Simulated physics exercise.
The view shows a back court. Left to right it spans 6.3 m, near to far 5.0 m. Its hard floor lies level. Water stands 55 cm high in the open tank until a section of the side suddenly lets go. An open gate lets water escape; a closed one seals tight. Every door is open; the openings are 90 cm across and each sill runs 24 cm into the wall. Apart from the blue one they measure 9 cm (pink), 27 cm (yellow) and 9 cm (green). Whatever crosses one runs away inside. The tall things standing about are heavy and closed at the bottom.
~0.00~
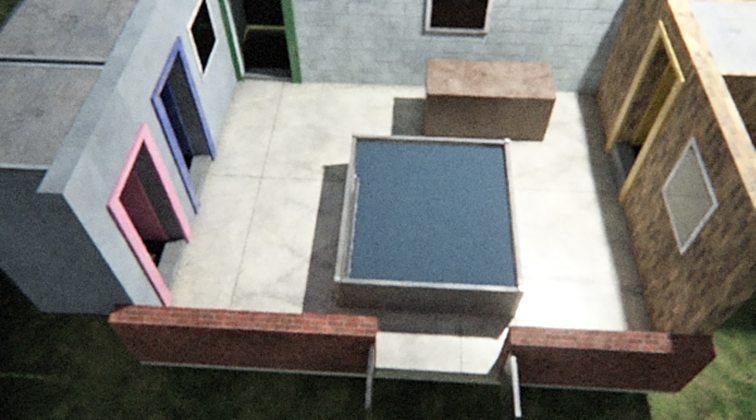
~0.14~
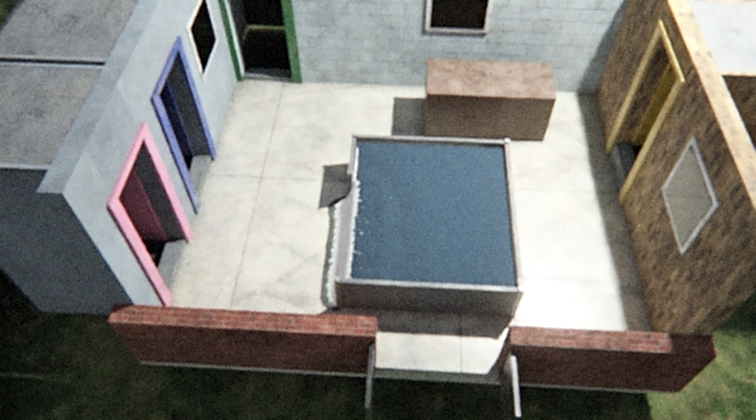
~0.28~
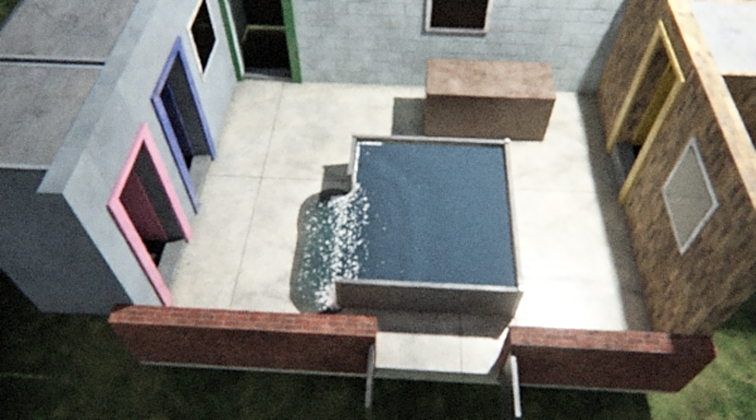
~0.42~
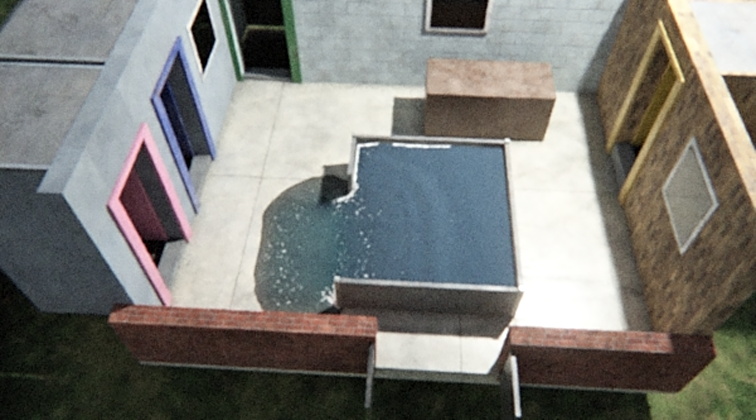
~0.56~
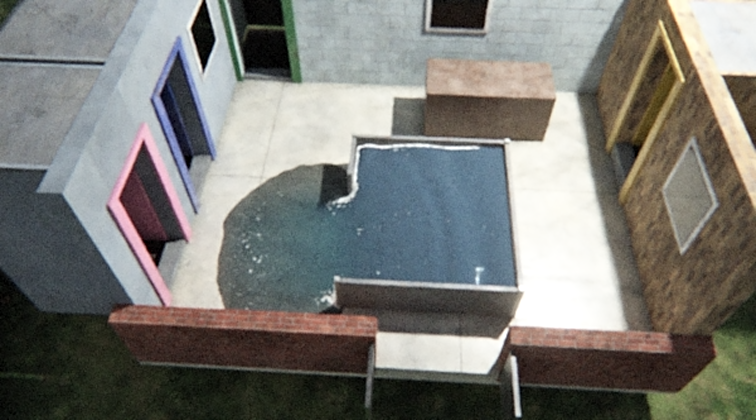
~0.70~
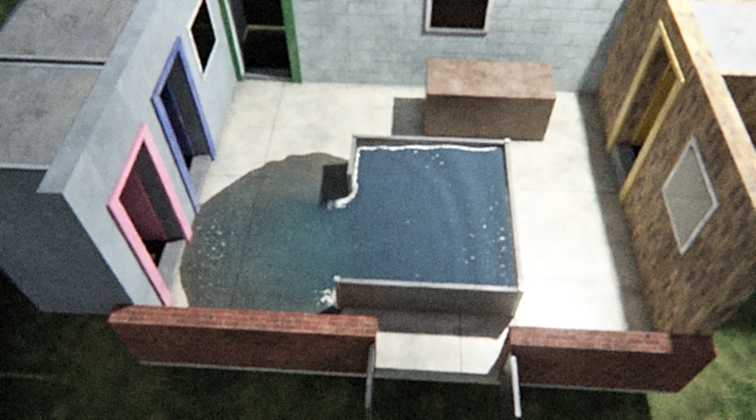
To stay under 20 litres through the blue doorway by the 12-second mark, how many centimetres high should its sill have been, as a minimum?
About 19 cm.
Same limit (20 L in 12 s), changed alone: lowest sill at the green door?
About 17 cm at green.
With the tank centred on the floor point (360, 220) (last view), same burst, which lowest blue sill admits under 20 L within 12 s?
Then roughly 26 cm.
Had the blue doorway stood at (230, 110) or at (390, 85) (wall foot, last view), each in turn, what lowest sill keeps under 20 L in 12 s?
About 10.0 and 7.0 cm.
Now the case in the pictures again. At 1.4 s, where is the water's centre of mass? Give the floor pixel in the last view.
At about (371, 238).
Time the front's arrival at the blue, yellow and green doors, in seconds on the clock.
Arrival: Blue 0.9 s, yellow 7.0 s, green 2.2 s.
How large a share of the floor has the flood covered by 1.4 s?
Near 30 per cent is wet.
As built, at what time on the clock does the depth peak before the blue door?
Near 1.8 s.
After 1.4 s water covers 30 % of the floor, deepest (33 cm) near (158, 336); 22 cm at the blue door, 4 litres in over its 14 cm sill.
After 3.0 s water covers 40 % of the floor, deepest (31 cm) near (158, 336); 22 cm at the blue door, 51 litres in over its 14 cm sill.
After 12.0 s water covers 95 % of the floor, deepest (12 cm) near (587, 98); 8 cm at the blue door, 71 litres in over its 14 cm sill.
At the blue door as built, the water arrived by 0.9 s and peaked near 24 cm at 1.8 s.
Run again over the same 12 s with other heights there, 38 litres in over 17 cm, 6 litres over 23 cm. The limit of 20 litres is kept from about 19 cm up.
